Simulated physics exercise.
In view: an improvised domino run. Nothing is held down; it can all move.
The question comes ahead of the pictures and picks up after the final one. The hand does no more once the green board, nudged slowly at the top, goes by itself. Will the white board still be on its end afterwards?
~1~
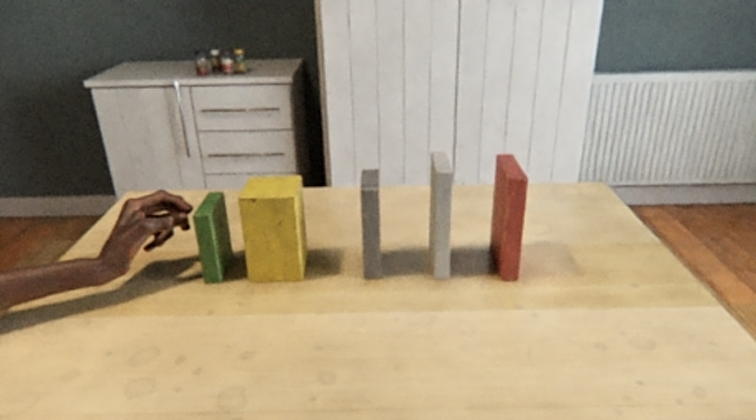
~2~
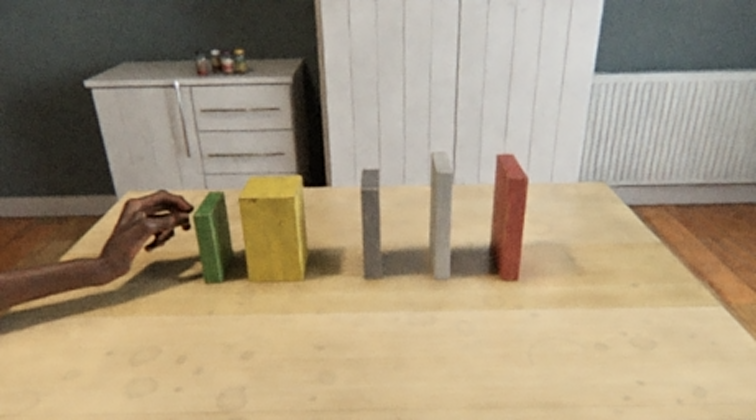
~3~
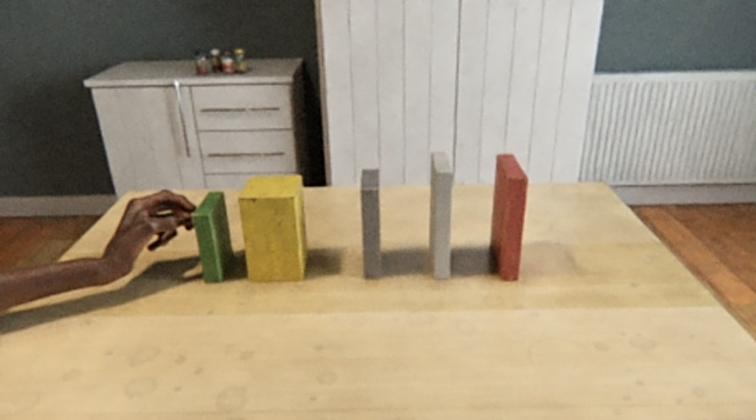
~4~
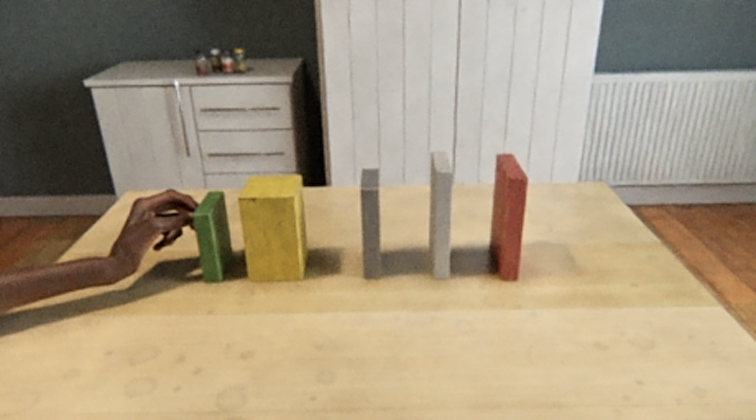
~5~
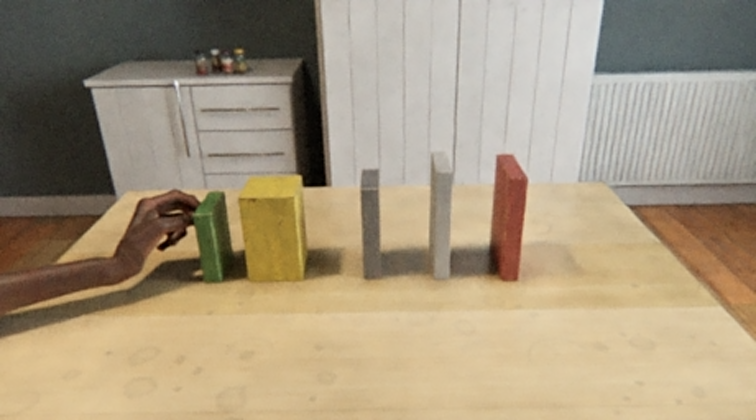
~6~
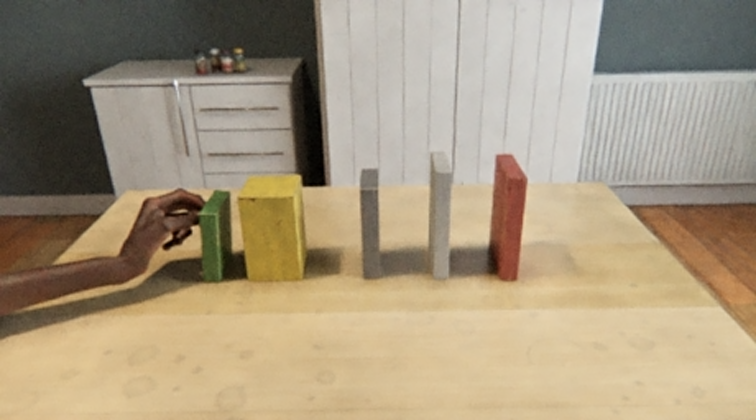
It holds firm.
Then, 0.10 s on from there, green board 12° over.
Then, 0.20 s on from there, green board 20° over.
Then, 0.30 s on from there, green board 24° over.
Then, 0.70 s on from there, green board 26° over.
In the end, all 3 unmoved. At the end, from the last picture's camera, white board near (439, 216).
